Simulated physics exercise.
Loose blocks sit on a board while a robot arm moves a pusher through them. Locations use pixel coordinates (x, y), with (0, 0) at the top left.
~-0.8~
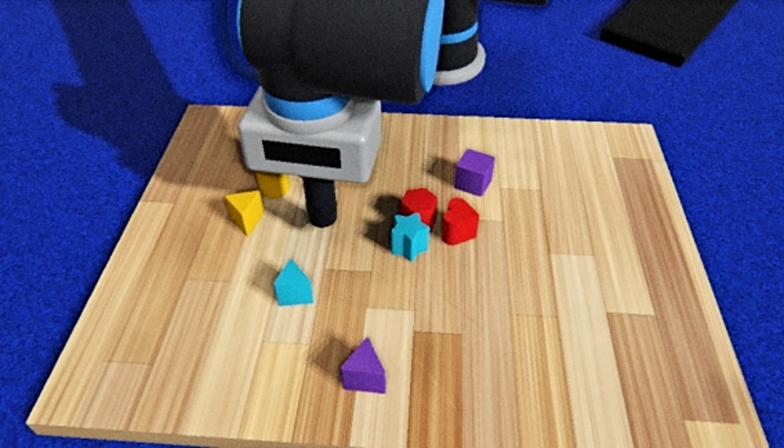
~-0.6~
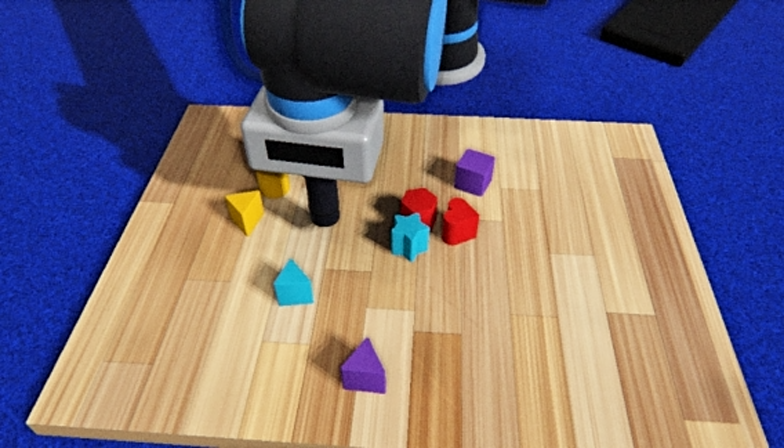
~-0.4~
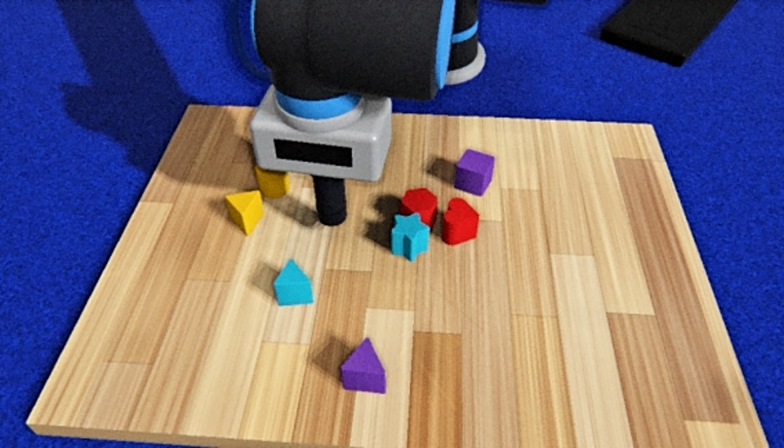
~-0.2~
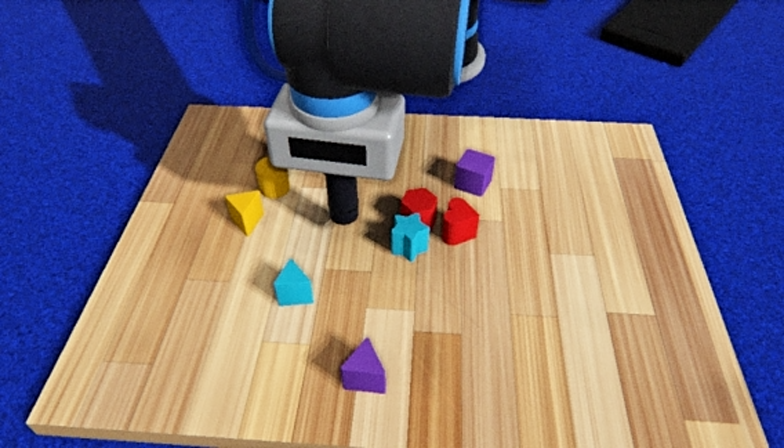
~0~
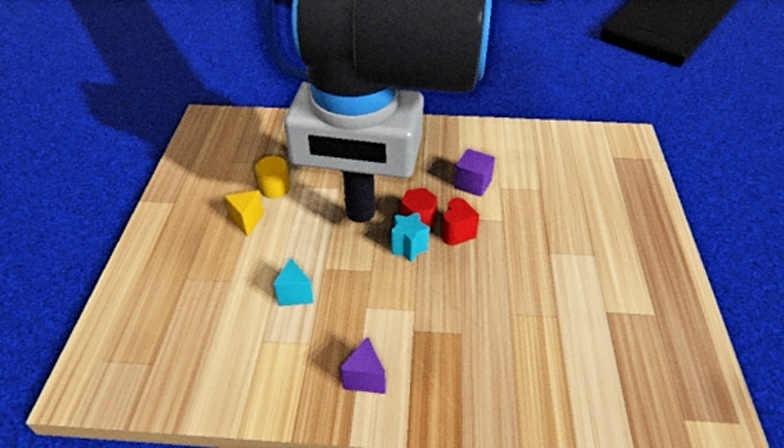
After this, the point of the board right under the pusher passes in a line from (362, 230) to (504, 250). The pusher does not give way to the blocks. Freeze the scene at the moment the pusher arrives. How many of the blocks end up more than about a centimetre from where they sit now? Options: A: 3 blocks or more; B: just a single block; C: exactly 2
A.
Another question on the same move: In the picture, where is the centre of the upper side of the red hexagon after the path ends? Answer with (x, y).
About (438, 194).
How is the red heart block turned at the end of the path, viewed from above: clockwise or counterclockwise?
Seen from above, its turn is counter-clockwise.
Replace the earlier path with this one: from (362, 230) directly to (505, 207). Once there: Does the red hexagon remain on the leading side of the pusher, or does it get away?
At the end of the path, the pusher is still pushing the red hexagon ahead of it.
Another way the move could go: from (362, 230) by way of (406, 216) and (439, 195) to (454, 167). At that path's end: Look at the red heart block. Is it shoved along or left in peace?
It ends up somewhere else.
The first path, step by step. One third of the way, pusher (409, 220); turquoise star-shaped block (425, 231), turned 50° clockwise; red hexagon (431, 197), turned 15° anticlockwise.
Two thirds of the way, pusher (458, 226); turquoise star-shaped block (444, 240), turned 105° clockwise; red hexagon (438, 194), turned 35° anticlockwise; red heart block (483, 206), turned 25° anticlockwise.
At the end, pusher (508, 234); turquoise star-shaped block (444, 240), turned 105° clockwise; red hexagon (438, 194), turned 35° anticlockwise; red heart block (500, 206), turned 105° anticlockwise; purple square piece still.
